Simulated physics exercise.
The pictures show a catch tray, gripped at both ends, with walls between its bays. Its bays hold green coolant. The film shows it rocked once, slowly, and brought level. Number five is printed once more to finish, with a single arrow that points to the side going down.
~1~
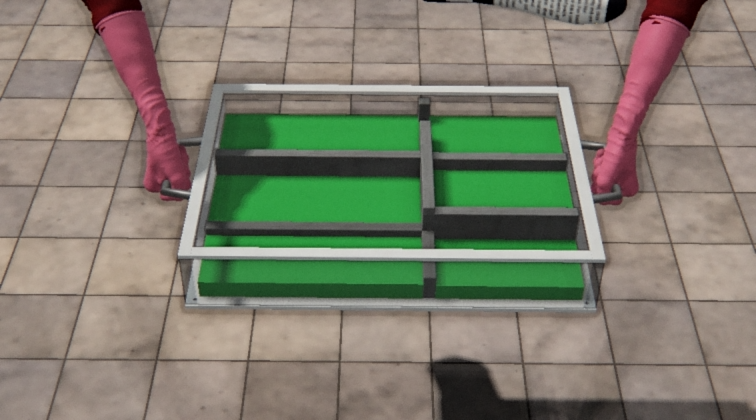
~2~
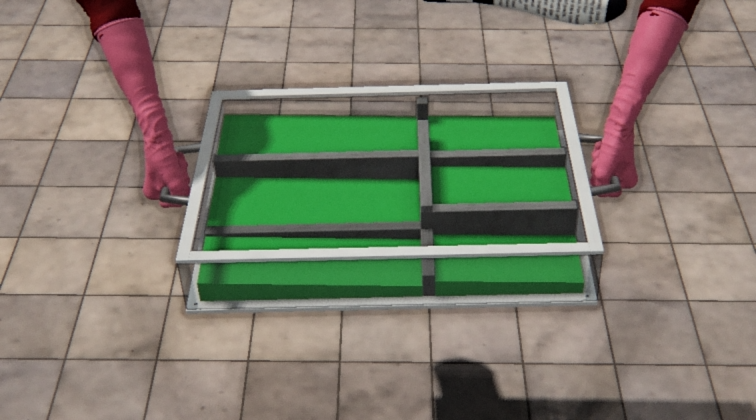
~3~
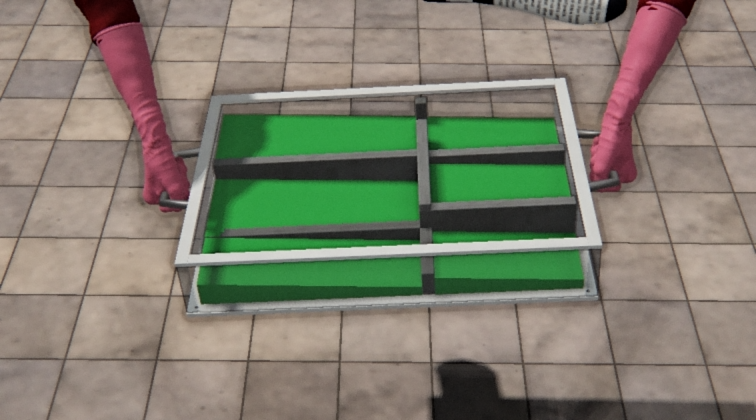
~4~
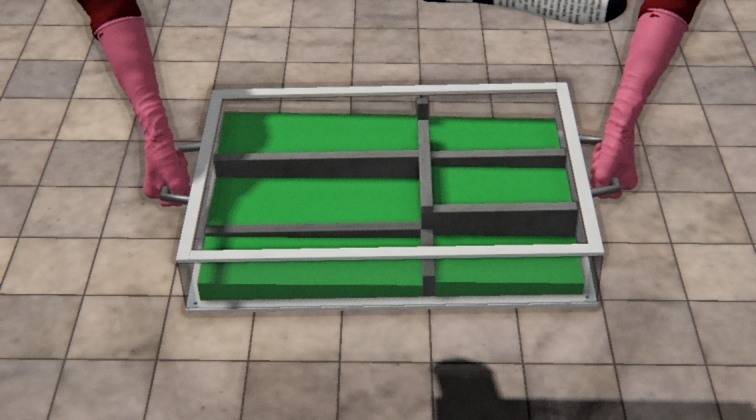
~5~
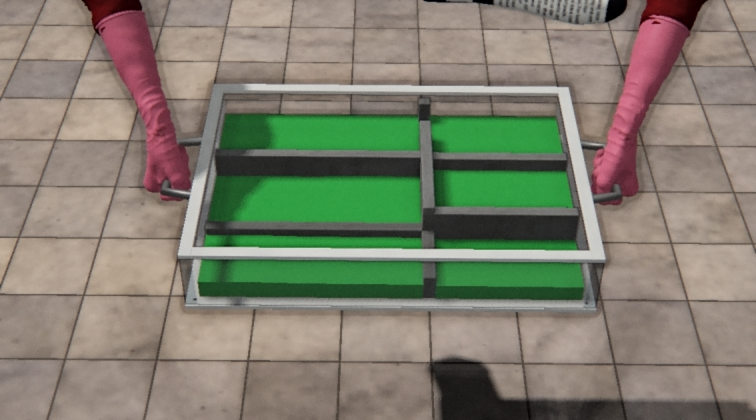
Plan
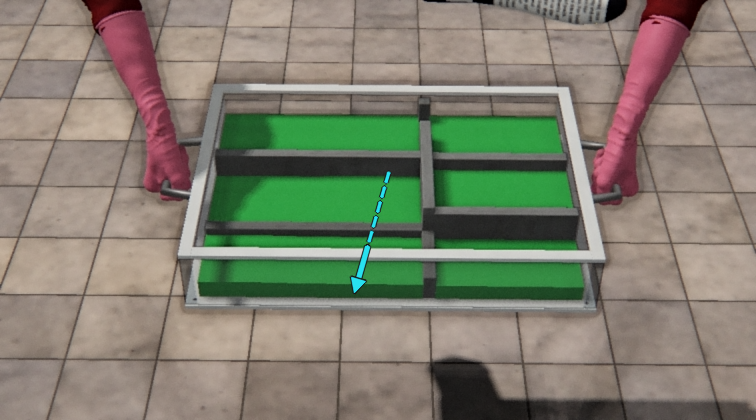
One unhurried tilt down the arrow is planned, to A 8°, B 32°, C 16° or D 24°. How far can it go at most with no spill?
C is the one.
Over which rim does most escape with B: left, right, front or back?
Over the front one.
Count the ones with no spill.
Two of them.
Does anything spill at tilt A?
No.
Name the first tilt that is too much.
D it is.
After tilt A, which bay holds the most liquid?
That is the back left bay.
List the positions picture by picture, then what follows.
In the first picture, the tray is level; deepest in the back left bay, at (323, 139), shallowest in the front right.
The second picture shows tipped about 3° down to the left; no wall is crossed.
The third picture shows tipped about 4° down to the left; liquid runs over the wall between the front left and centre left bays.
The fourth picture shows tipped about 2° down to the left; no wall is crossed.
In the fifth picture, the tray is level; deepest in the back right bay, at (493, 141), shallowest in the front right.
The arrow ends at (355, 287).
If A is chosen, nothing spills; the back left bay holds the most.
If B is chosen, about 40 % goes over the rim.
If C is chosen, nothing spills; the back left bay holds the most.
If D is chosen, about 9 % goes over the rim.
